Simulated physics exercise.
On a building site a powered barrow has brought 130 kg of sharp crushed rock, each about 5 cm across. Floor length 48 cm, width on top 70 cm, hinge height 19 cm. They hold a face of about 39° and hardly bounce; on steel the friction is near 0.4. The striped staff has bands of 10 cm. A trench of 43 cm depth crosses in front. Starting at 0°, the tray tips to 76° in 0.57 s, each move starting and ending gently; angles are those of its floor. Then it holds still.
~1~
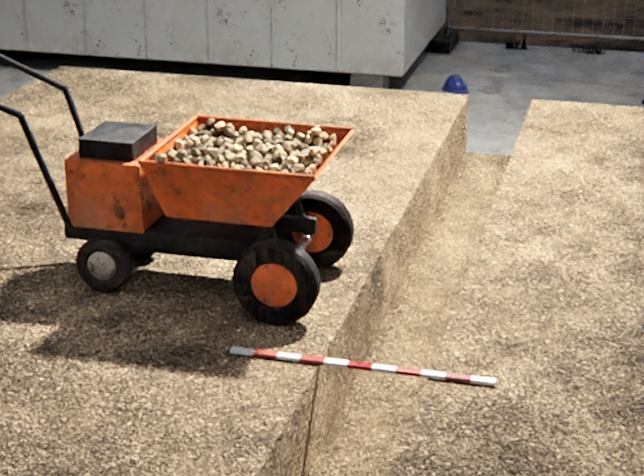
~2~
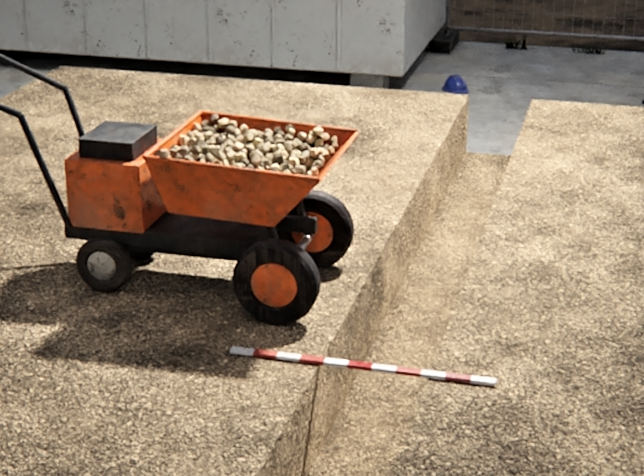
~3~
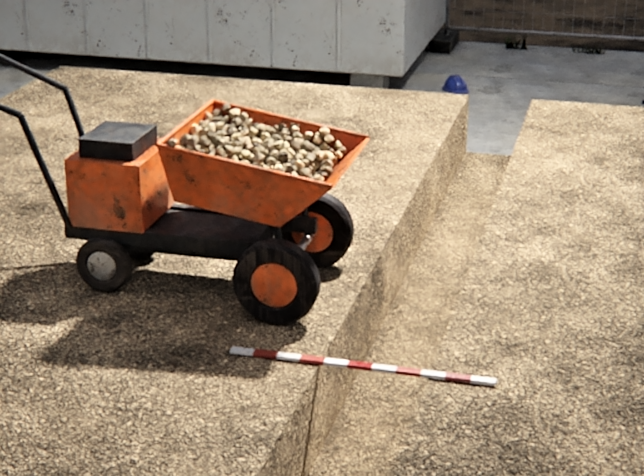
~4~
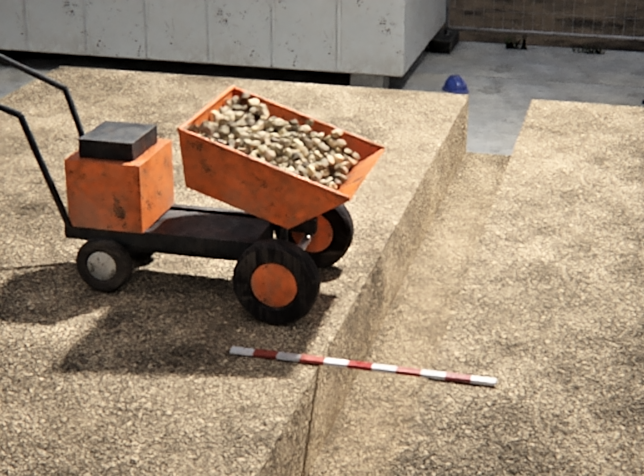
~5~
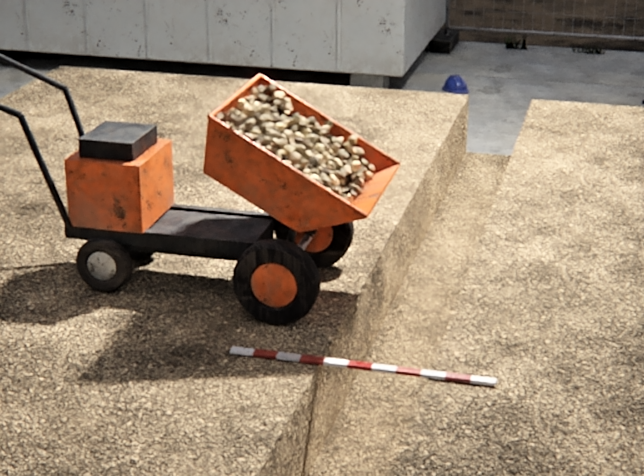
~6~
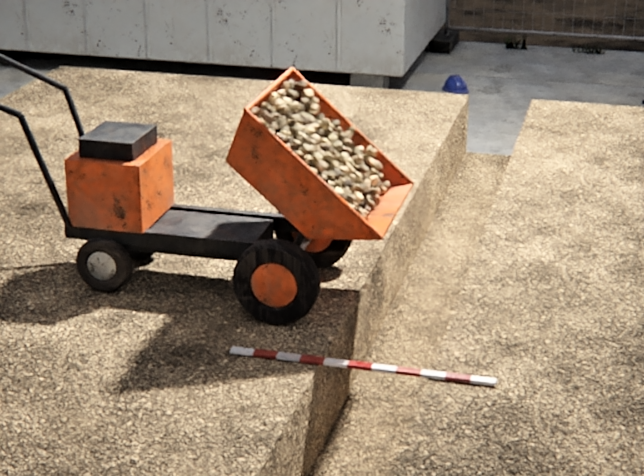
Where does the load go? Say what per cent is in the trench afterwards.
About 50 per cent.
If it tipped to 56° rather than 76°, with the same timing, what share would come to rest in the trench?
It would be near 20 per cent.
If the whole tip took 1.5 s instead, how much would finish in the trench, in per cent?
It would be near 80 per cent.
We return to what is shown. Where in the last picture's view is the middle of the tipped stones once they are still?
Near (454, 307).
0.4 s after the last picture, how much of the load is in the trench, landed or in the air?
About 20 per cent by then.
Then, 0.1 s after the last picture the floor is at 65°, 100 % in the tray; the foremost stones are at (404, 249).
Then, 0.4 s after the last picture the floor is at 76°, 51 % in the tray, 20 % in the trench, 29 % past the trench; the foremost stones are at (503, 319).
Then, 0.7 s after the last picture the floor is at 76°, 6 % in the tray, 42 % in the trench, 52 % past the trench; the foremost stones are past the picture's edge.
Then, 2.7 s after the last picture the floor is at 76°, 0 % in the tray, 50 % in the trench, 50 % past the trench; the foremost stones are past the picture's edge.
